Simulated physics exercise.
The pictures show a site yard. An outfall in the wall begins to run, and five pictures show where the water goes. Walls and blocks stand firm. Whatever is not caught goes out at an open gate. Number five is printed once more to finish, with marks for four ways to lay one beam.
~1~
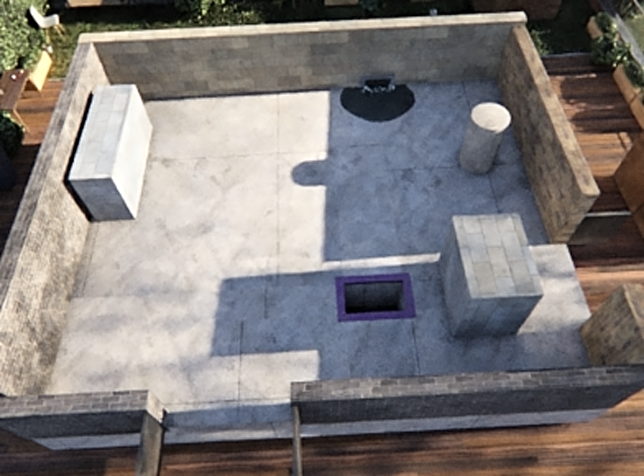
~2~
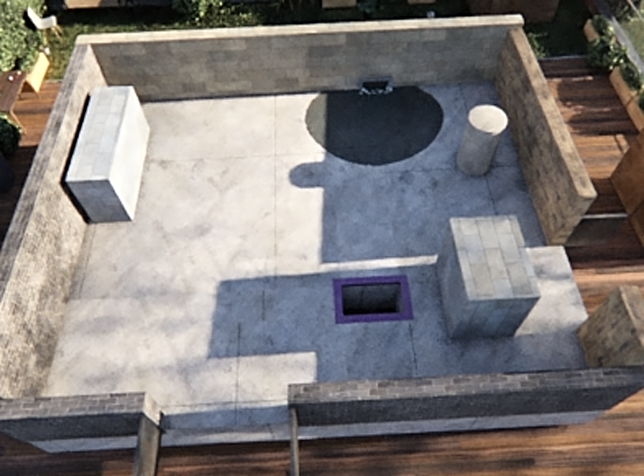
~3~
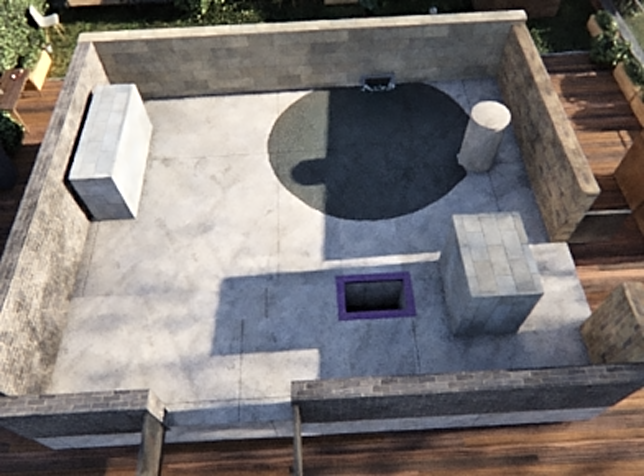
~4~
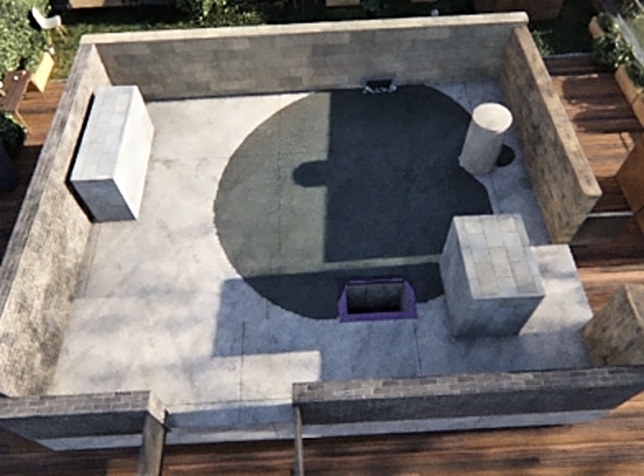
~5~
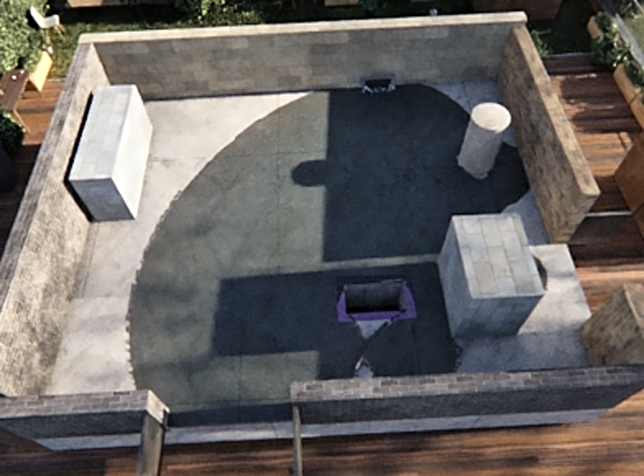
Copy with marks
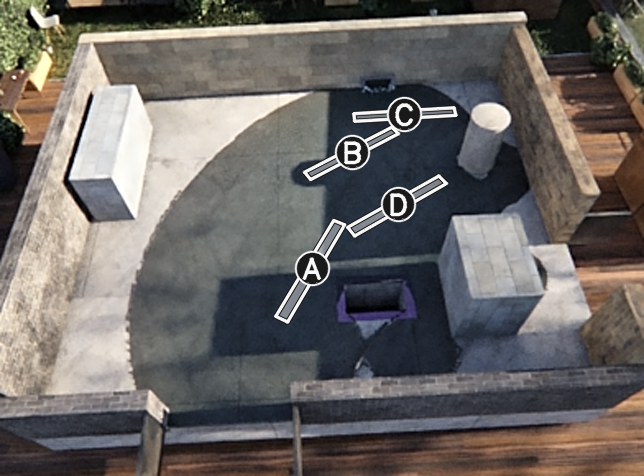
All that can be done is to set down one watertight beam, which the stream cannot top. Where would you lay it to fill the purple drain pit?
Go for A.
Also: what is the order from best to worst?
Best to worst: A, B, C, D.
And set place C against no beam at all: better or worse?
Worse.
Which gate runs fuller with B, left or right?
The left gate.
In white, A from (281, 319) to (339, 222); B from (307, 175) to (395, 130); C from (354, 117) to (454, 111); D from (351, 231) to (442, 179).
With A, about 36 % of the stream goes into the purple drain pit, about 63 % out by the gates.
With B, about 24 % of the stream goes into the purple drain pit, about 76 % out by the gates.
With C, about 13 % of the stream goes into the purple drain pit, about 86 % out by the gates.
With D, about 9 % of the stream goes into the purple drain pit, about 90 % out by the gates.
